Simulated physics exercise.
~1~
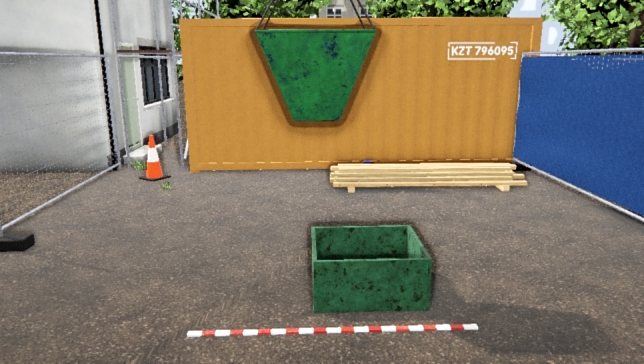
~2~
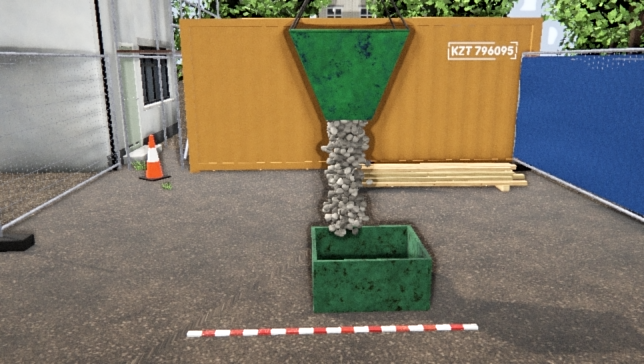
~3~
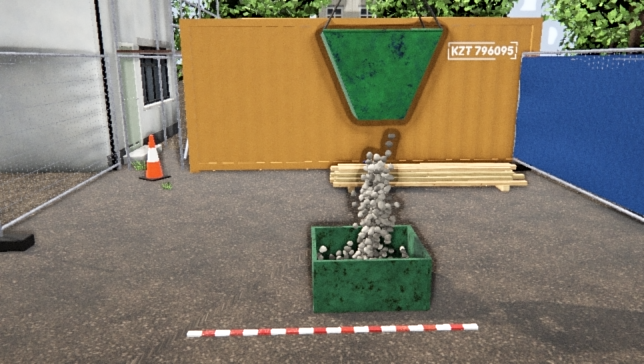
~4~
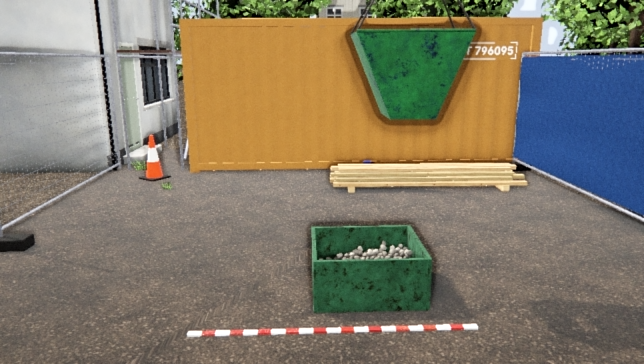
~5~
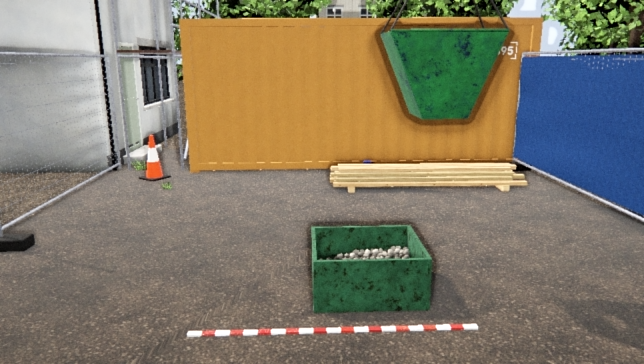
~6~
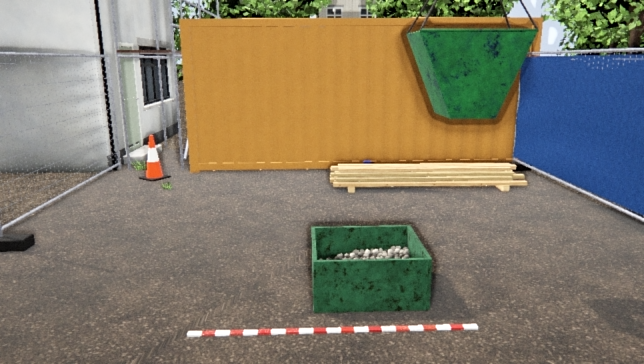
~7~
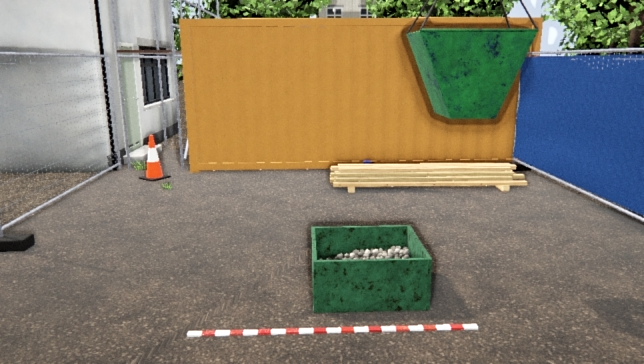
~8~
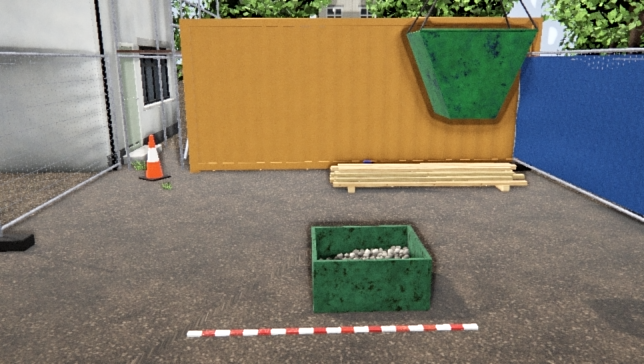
In the video, a green skip hanging in front of an orange container moves right while grey stones pour from its bottom into a green open bin below. The stream ends, and the skip continues right, then stops, leaving the stones heaped in the bin.
